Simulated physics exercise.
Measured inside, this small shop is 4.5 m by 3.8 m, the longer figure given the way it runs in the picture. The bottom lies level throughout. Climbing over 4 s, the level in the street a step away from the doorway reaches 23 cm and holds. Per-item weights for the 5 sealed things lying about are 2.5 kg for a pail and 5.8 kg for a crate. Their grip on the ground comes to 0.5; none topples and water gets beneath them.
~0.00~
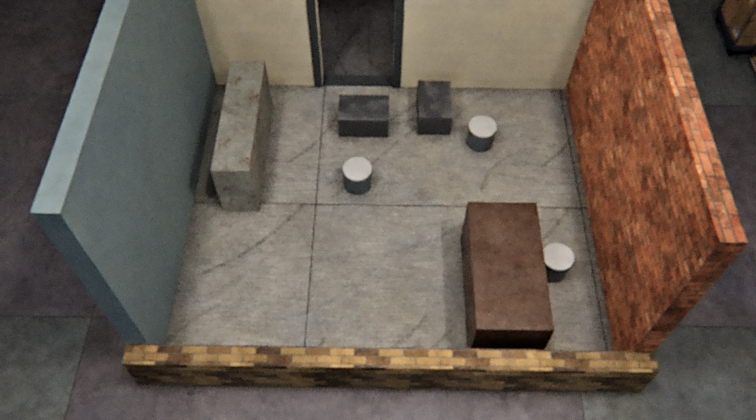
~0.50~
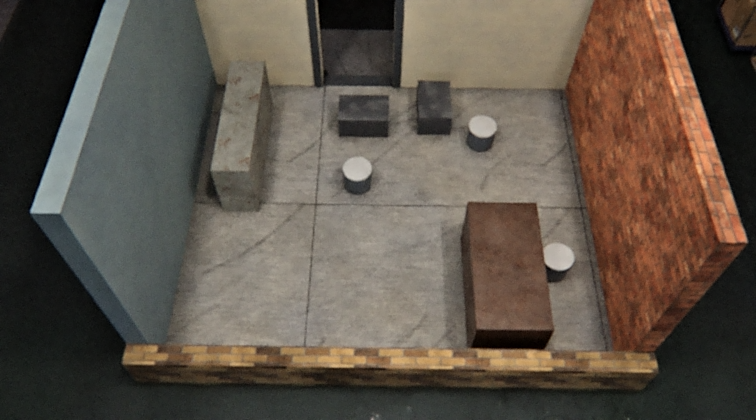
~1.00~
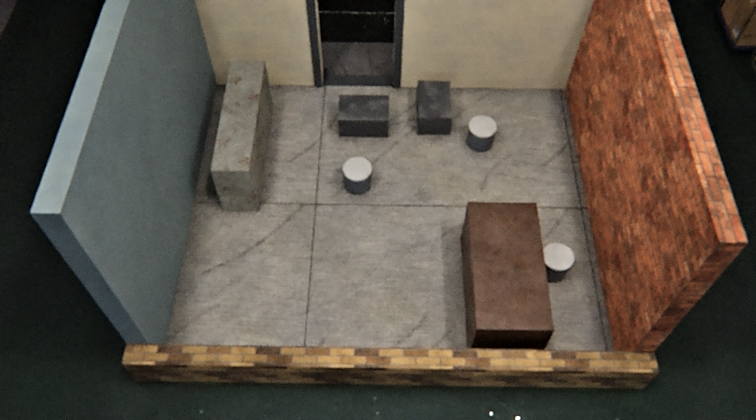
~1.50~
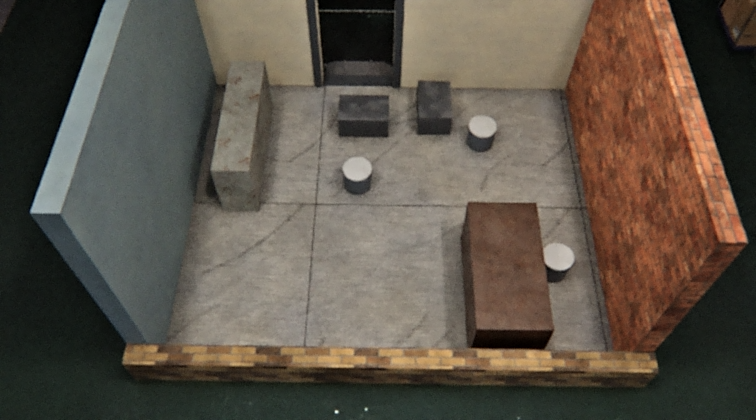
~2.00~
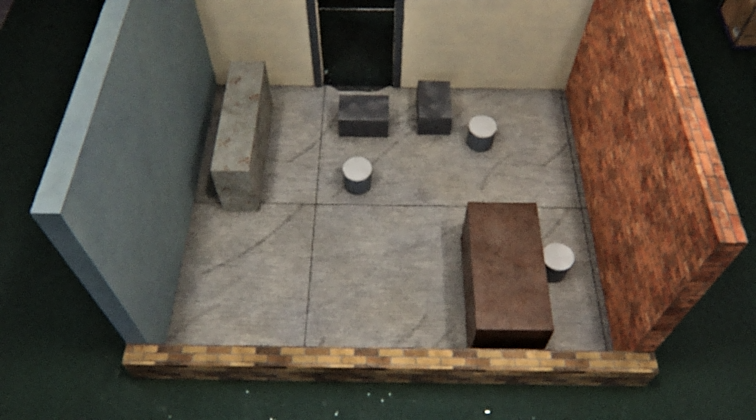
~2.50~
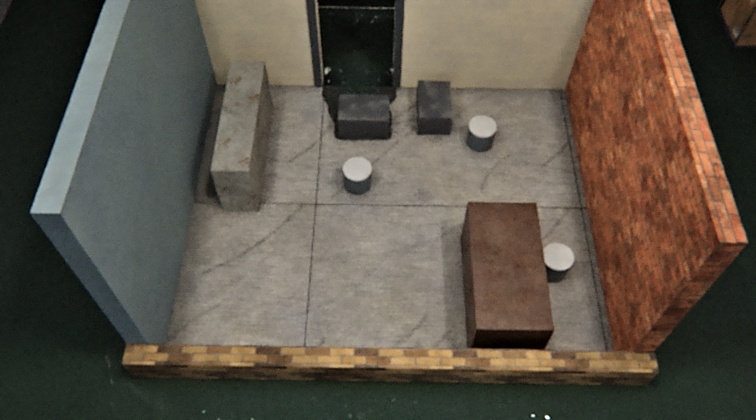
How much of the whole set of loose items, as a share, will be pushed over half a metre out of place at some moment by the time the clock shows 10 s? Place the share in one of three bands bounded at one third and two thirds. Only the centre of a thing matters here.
Going by this, the fraction will be in the middle third.
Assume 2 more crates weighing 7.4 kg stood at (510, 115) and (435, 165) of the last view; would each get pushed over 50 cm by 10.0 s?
In that order: Within the mark, beyond the mark.
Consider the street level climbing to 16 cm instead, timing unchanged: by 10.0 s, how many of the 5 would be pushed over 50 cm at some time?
Result: 2.
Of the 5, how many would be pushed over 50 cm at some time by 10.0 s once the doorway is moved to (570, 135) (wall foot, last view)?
In that case the number is 4.
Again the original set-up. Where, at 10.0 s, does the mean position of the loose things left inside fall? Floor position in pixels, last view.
The centre is close to (455, 215).
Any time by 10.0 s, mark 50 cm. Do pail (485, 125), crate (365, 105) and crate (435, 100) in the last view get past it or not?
One by one in that order: Below; above; below.
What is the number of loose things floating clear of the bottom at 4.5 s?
It comes to 0.
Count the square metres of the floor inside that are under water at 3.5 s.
Near 3.0 m2 in all.
After 3.5 s 1 of 5 are over 50 cm from their spots; 0 afloat.
After 4.5 s 2 of 5 are over 50 cm from their spots; 0 afloat.
After 7.0 s 2 of 5 are over 50 cm from their spots; 2 afloat.
After 10.0 s 2 of 5 are over 50 cm from their spots, and 2 have been at some point; 4 afloat.
